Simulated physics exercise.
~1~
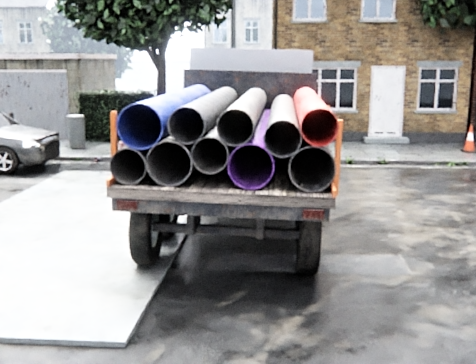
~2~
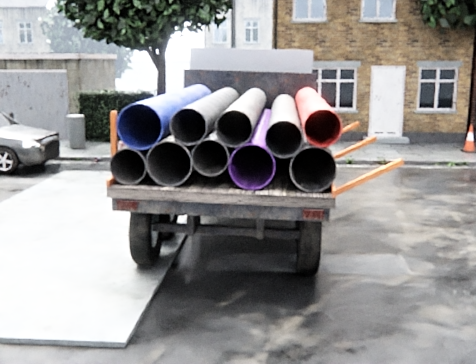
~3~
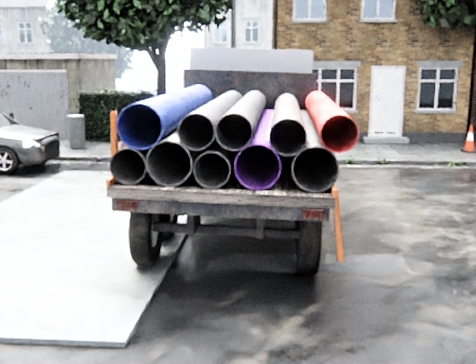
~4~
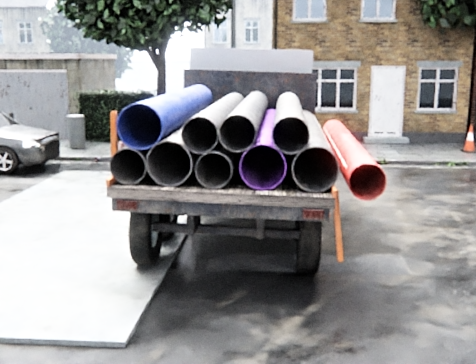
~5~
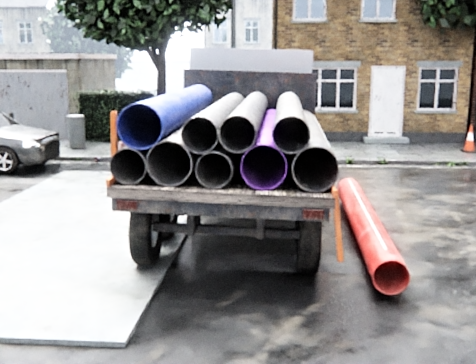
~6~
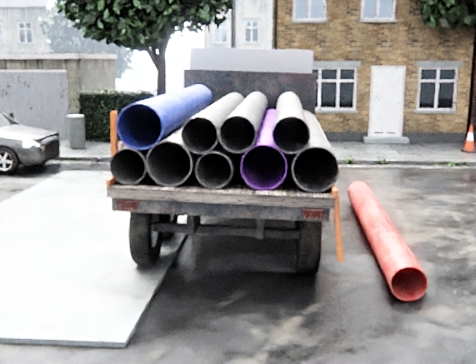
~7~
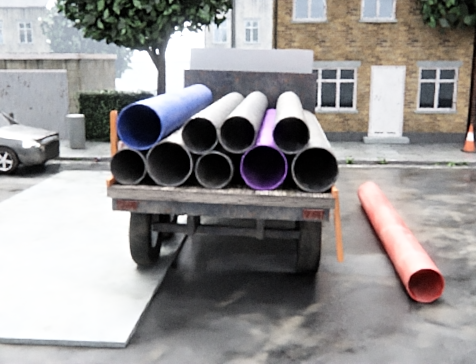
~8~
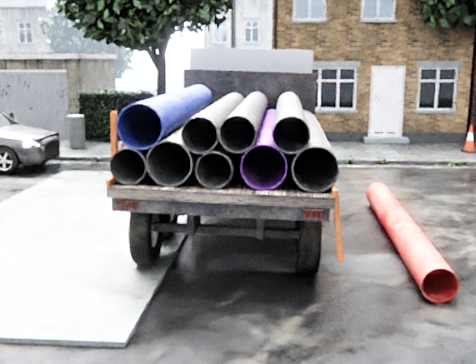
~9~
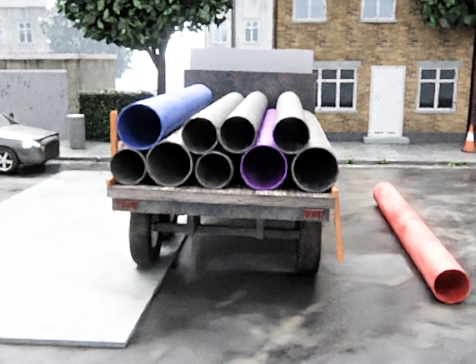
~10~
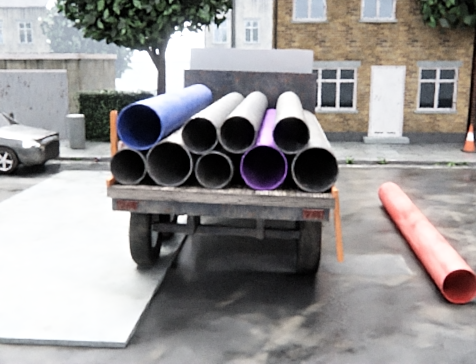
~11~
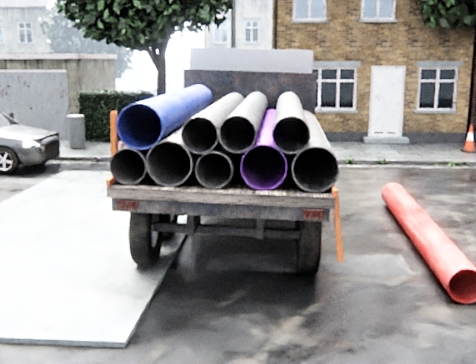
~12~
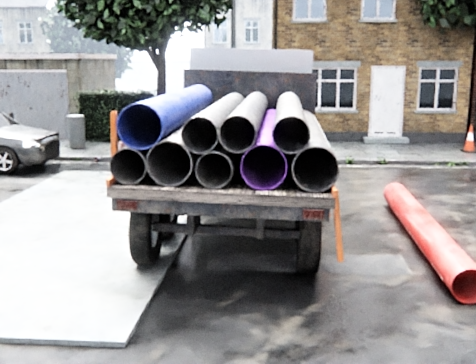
At first, a flatbed lorry stands on wet ground, seen from behind, with blue, purple, red and dark pipes stacked in two rows between orange posts. The posts on the right swing outward and down until they hang beside the deck. The lower pipes shift slightly to the right, and the red pipe on top slides over the edge. It drops to the ground beside the lorry, then rolls away to the right, gradually slowing. It comes to lie at the far right, while the other pipes, including the blue and purple ones, remain stacked on the deck.
